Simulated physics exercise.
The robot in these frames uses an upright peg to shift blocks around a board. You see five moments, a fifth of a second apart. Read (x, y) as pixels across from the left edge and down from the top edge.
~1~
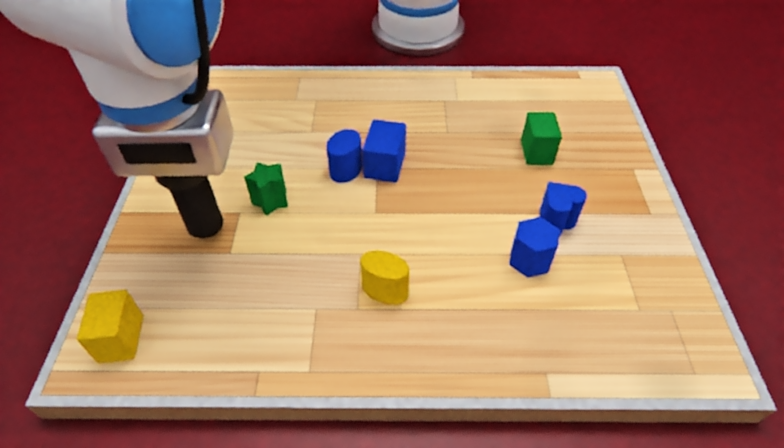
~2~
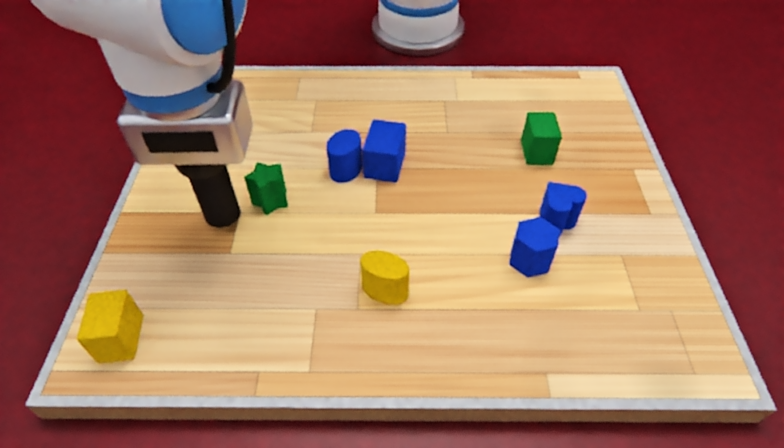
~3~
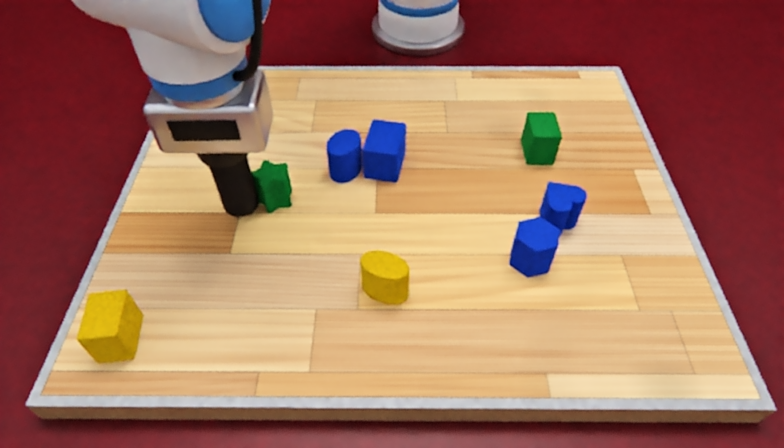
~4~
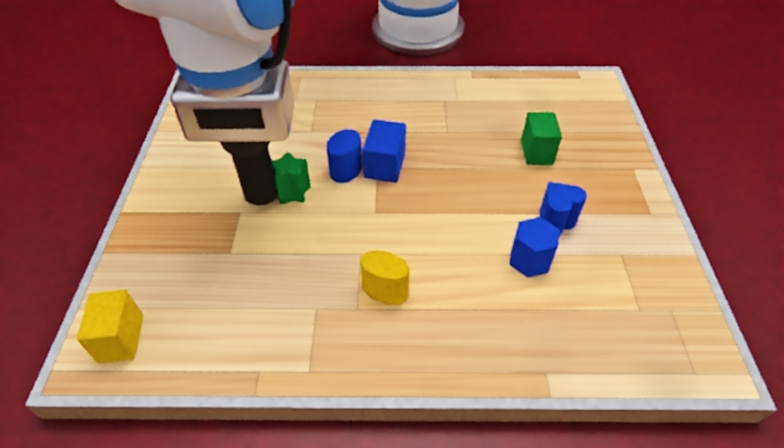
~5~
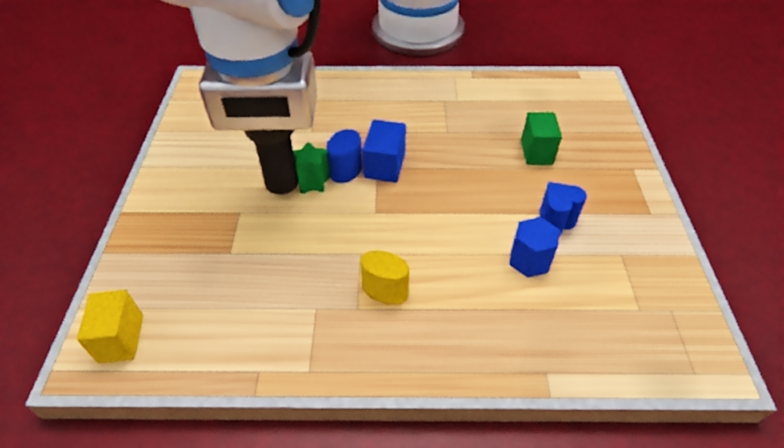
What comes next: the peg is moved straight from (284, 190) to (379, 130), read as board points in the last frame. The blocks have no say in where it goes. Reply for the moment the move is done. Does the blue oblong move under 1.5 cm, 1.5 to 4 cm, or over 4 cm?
It shifts by 1.5 to 4 cm.
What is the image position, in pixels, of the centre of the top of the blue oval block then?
The middle of its top is at (431, 97).
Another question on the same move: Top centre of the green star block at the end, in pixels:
Somewhere near (406, 106).
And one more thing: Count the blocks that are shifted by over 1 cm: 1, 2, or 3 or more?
I predict three or more.
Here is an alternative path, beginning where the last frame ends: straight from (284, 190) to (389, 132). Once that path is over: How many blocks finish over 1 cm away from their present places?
I predict three or more.
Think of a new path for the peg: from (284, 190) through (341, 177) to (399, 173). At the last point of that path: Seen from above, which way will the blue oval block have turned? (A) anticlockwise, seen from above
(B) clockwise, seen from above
I choose A.
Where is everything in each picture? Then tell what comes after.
The first picture shows peg's lower end (205, 225); green star block (264, 173); blue oval block (344, 141); blue oblong (385, 136).
The second picture shows peg (223, 215); blocks still.
The third picture shows peg (241, 204); green star block (269, 172).
The fourth picture shows peg (261, 193); green star block (287, 164).
The fifth picture shows peg (282, 183); green star block (308, 154); blue oval block (344, 141); blue oblong (385, 136).
On the path given first. One third of the way, peg (317, 161); green star block (345, 138), turned 15° clockwise; blue oval block (369, 122), turned 35° anticlockwise; blue oblong (399, 134).
Two thirds of the way, peg (349, 141); green star block (377, 120), turned 20° clockwise; blue oval block (398, 106), turned 30° anticlockwise; blue oblong (408, 134), turned 30° clockwise.
At the end, peg (379, 122); green star block (406, 106), turned 40° clockwise; blue oval block (431, 97), turned 20° anticlockwise; blue oblong (409, 134), turned 35° clockwise.
